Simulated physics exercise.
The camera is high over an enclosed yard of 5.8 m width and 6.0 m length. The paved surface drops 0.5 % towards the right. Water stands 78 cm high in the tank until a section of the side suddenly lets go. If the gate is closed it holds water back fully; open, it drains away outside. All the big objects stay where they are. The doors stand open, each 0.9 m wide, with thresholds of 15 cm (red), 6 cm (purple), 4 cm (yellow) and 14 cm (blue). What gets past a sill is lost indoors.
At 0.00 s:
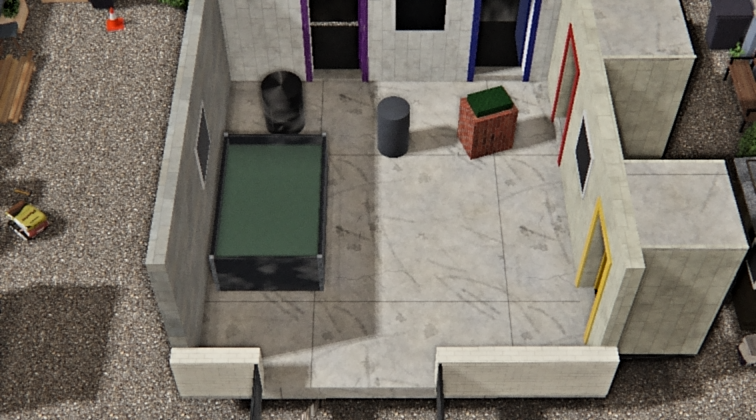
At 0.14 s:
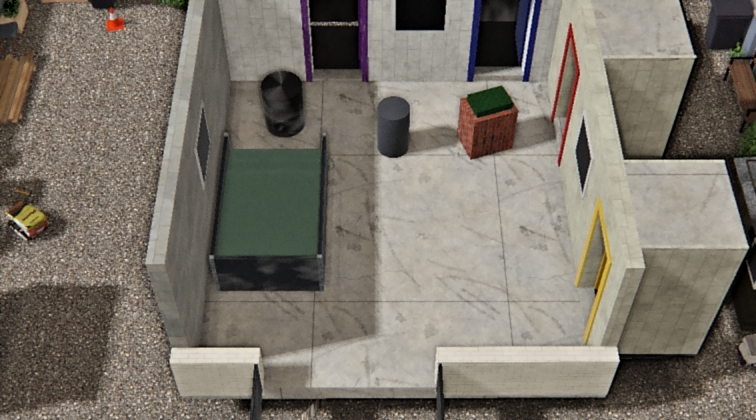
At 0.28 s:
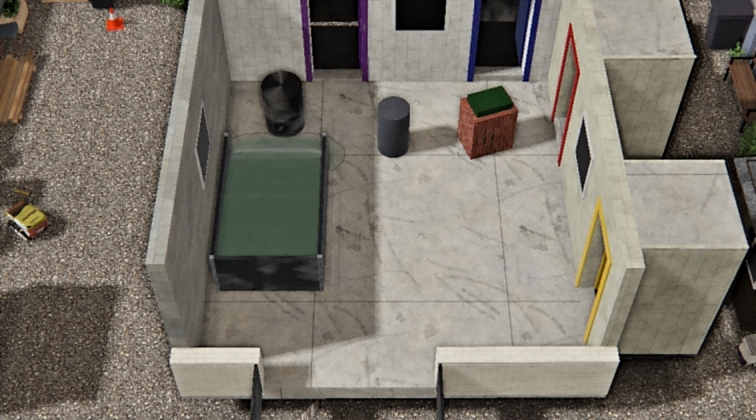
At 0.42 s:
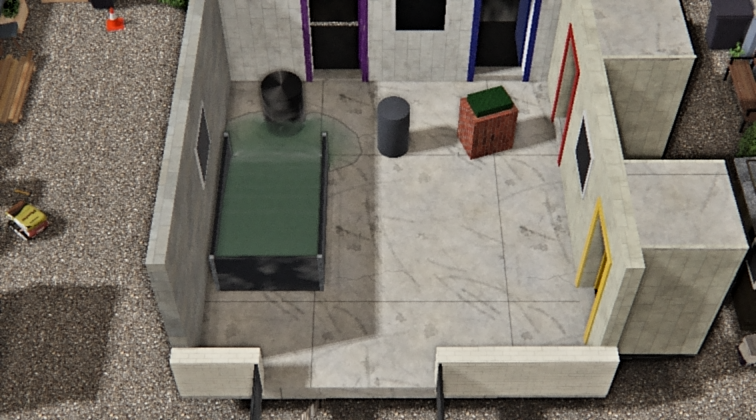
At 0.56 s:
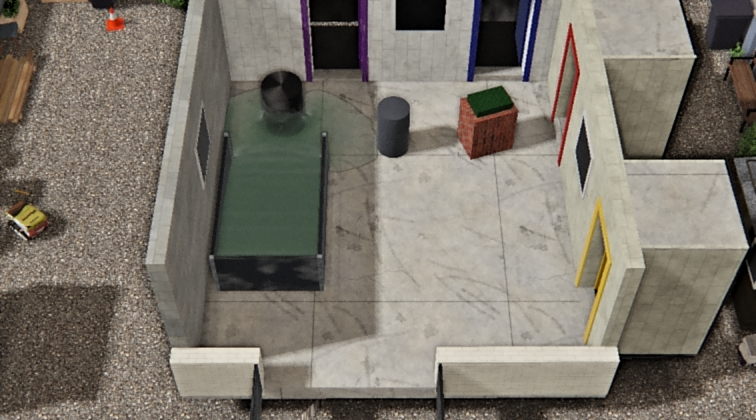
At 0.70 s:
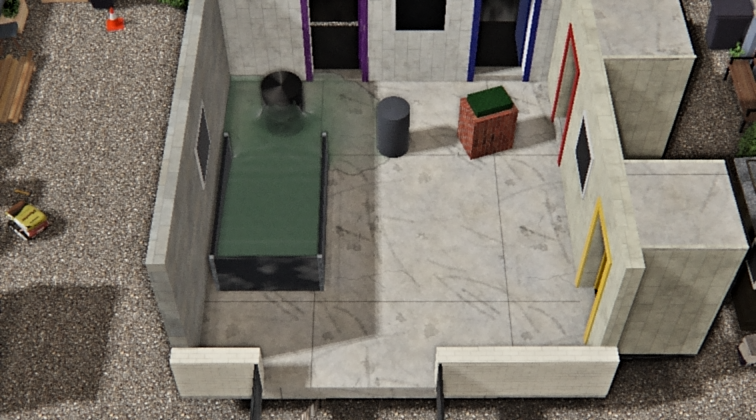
To begin with, a dark-sided tank of green water stands whole and still in a walled yard, near a black barrel, a grey cylinder and a brick block. Its far side opens and water pours out, then spreads around the barrel and across the paving towards the back wall.
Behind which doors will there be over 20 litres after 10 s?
The water let in: At the red door it goes over the limit; at the purple door it exceeds the limit; at the yellow door it goes over the limit; at the blue door it exceeds the limit.
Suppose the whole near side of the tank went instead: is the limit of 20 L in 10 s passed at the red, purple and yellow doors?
Then: Red under, purple under, yellow above.
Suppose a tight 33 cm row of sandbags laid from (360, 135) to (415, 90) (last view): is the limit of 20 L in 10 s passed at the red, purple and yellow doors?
Then: Red under, purple over, yellow above.
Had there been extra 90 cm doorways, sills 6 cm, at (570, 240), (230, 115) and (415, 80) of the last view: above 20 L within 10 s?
In that order: Under, past it, past it.
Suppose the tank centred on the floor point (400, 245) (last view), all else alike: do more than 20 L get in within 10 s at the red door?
Against that limit: Red under.
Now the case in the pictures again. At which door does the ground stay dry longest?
It is the yellow one.
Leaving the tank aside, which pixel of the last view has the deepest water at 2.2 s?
At about (232, 85).
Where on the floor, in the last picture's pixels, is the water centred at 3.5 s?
Near (364, 145).
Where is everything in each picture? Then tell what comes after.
In the first frame, the tank at (271, 197) is whole and still, 78 cm deep.
In the second frame, the front is at (331, 167), 0.9 m from the gap on the tank's far side; 0.3 m2 of floor is under water; 78 cm left at the back of the tank.
In the third frame, the front is at (338, 149), 1.1 m from the gap on the tank's far side; 1.3 m2 of floor is under water; 78 cm left at the back of the tank.
In the fourth frame, water pours out on the tank's far side and has run 1.5 m, to (349, 133); typically 13 cm deep outside, 78 cm at the tank's back.
In the fifth frame, the front is at (323, 94), 1.9 m from the gap on the tank's far side; 3.4 m2 of floor is under water; 74 cm left at the back of the tank.
In the sixth frame, the front is at (350, 82), 2.4 m from the gap on the tank's far side; 4.7 m2 of floor is under water; 66 cm left at the back of the tank.
After 1.4 s water covers 20 % of the floor and is deepest (59 cm) near (232, 85); red door not reached, purple door 14 cm at the sill, 63 L in, yellow door not reached, blue door not reached.
After 2.2 s water covers 30 % of the floor and is deepest (47 cm) near (232, 85); red door not reached, purple door 11 cm at the sill, 126 L in, yellow door not reached, blue door 11 cm at the sill, 0 L in.
After 3.5 s water covers 45 % of the floor and is deepest (48 cm) near (546, 85); red door 25 cm at the sill, 26 L in, purple door 12 cm at the sill, 146 L in, yellow door not reached, blue door 20 cm at the sill, 2 L in.
After 6.0 s water covers 90 % of the floor and is deepest (20 cm) near (491, 372); red door 17 cm at the sill, 77 L in, purple door 9 cm at the sill, 176 L in, yellow door 4 cm at the sill, 0 L in, blue door 20 cm at the sill, 101 L in.
After 10.0 s water covers 100 % of the floor and is deepest (11 cm) near (589, 372); red door 8 cm at the sill, 82 L in, purple door 7 cm at the sill, 191 L in, yellow door 11 cm at the sill, 51 L in, blue door 10 cm at the sill, 114 L in.
